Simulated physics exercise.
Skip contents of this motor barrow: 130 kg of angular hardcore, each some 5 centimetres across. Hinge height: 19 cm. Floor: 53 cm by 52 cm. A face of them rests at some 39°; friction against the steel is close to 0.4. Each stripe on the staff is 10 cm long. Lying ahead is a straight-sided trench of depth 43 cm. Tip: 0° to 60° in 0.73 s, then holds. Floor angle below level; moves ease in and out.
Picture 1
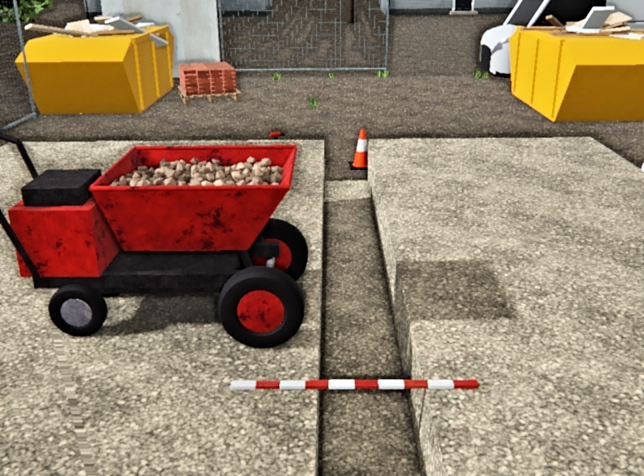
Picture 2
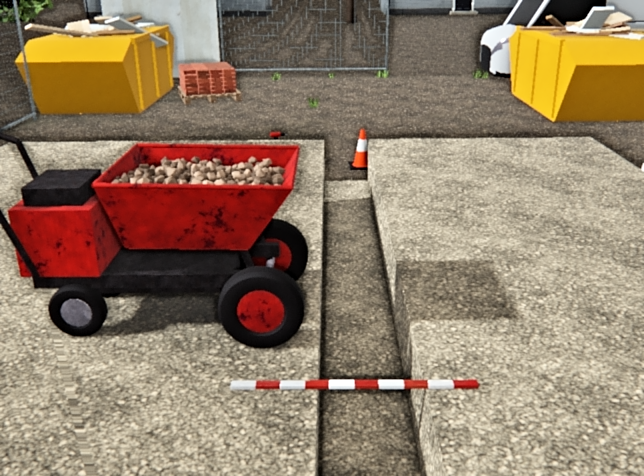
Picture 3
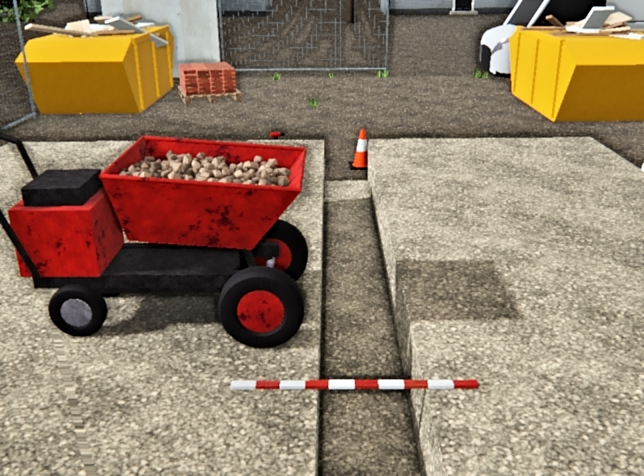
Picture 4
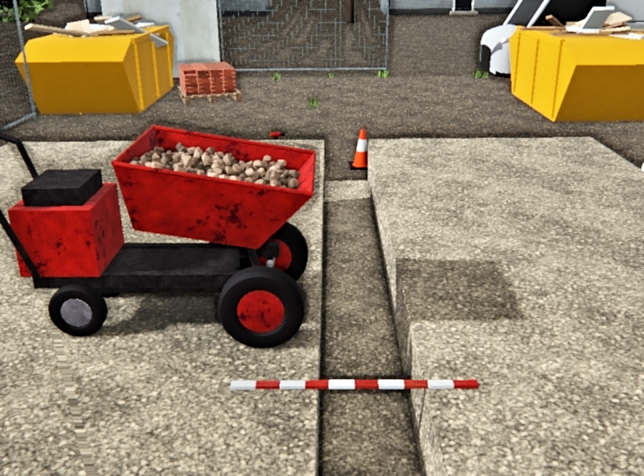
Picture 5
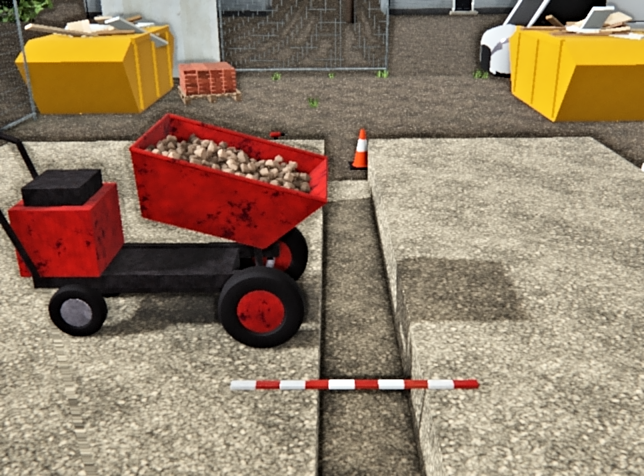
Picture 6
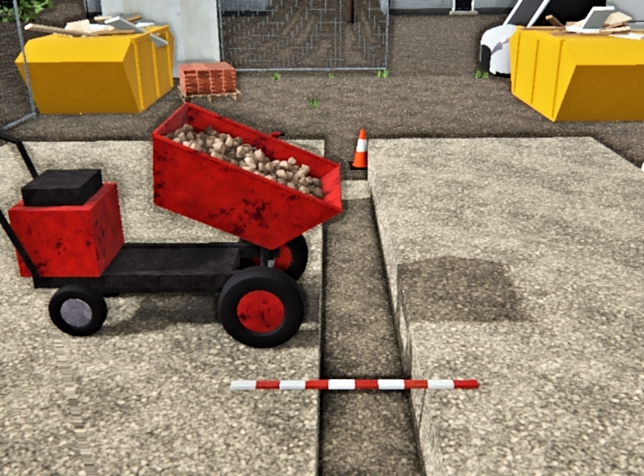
A red motor barrow loaded with brown stones stood beside a narrow trench while its skip slowly tilted up at the back, its front lip moving right over the trench, the stones still inside.
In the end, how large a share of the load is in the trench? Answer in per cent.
A share of roughly 12 %.
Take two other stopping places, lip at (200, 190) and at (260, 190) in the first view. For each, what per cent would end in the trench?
Estimates: 35 % then 20 %.
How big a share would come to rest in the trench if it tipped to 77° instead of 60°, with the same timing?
I'd expect around 35 in a hundred.
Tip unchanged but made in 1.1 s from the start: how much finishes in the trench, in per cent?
In that case some 10 per cent.
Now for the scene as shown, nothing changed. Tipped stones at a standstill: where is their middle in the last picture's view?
Around (435, 310).
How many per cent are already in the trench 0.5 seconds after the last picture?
I'd put it near 5 per cent.
Then, 0.2 s after the last picture the floor is at 51°, 100 % in the skip; the foremost stones are at (362, 232).
Then, 0.5 s after the last picture the floor is at 60°, 95 % in the skip, 3 % in the trench, 2 % past the trench; the foremost stones are at (428, 275).
Then, 0.9 s after the last picture the floor is at 60°, 72 % in the skip, 5 % in the trench, 23 % past the trench; the foremost stones are at (531, 324).
Then, 2.8 s after the last picture the floor is at 60°, 62 % in the skip, 12 % in the trench, 26 % past the trench; the foremost stones are at (580, 320).
